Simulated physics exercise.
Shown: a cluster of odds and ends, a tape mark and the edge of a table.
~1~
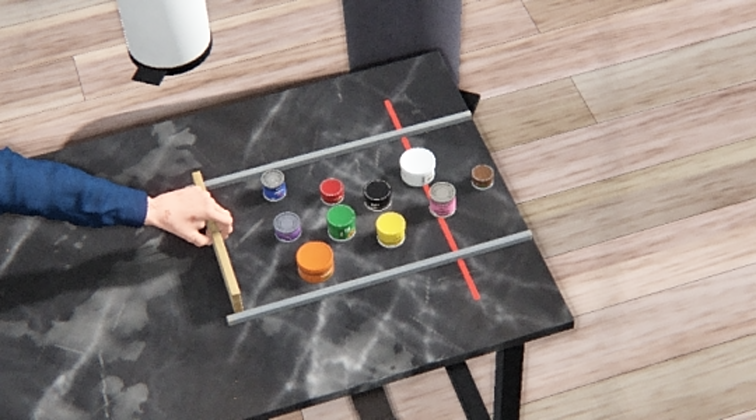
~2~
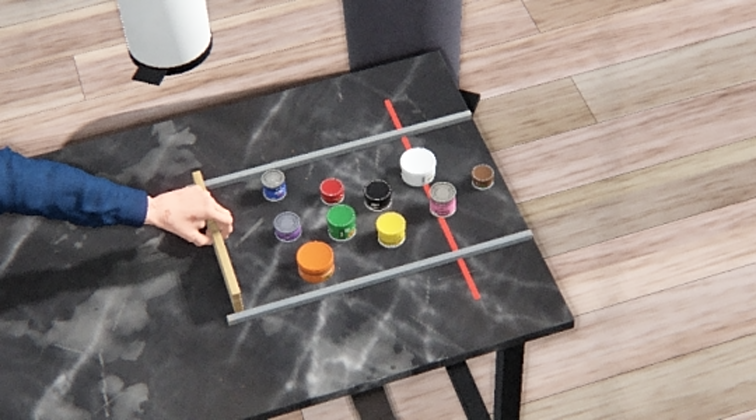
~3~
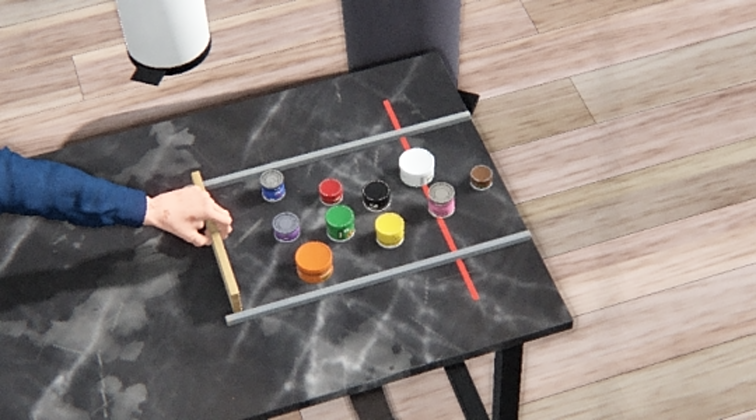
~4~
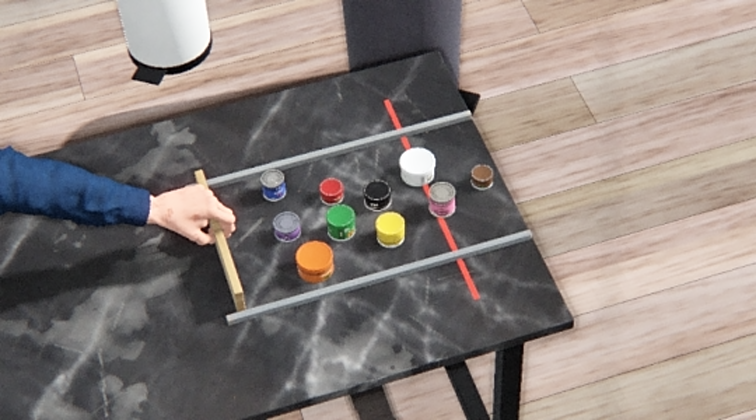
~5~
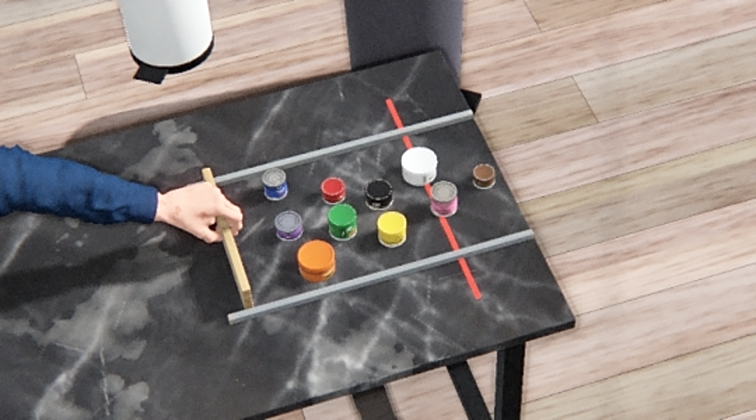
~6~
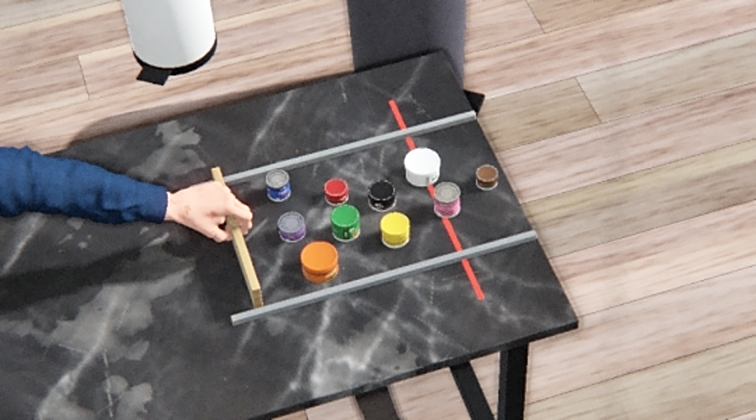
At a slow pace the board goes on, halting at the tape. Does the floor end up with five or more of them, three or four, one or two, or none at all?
Not one tumbles.
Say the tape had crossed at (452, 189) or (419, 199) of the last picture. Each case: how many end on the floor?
You'd get 1 the first time and 0 the second.
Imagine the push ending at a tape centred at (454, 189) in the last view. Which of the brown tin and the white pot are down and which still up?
Brown tin down, white pot still up.
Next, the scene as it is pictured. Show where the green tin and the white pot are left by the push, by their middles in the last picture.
The green tin at (454, 200), the white pot at (454, 148).
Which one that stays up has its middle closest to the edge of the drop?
It's the brown tin that ends nearest.
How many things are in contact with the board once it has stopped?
That number would be 5.
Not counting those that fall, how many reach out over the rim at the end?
0 in all.
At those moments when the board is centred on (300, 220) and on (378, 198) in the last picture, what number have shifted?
Up to then 3, and up to the other point 8.
Soon after, none off yet; brown tin at rest near (487, 178); pink tin at rest near (447, 201); white pot at rest near (422, 168).
Then, none off yet; brown tin at rest near (487, 178); pink tin moved a little near (457, 195); white pot moved a little near (434, 159).
At rest, the number that fall off is zero.
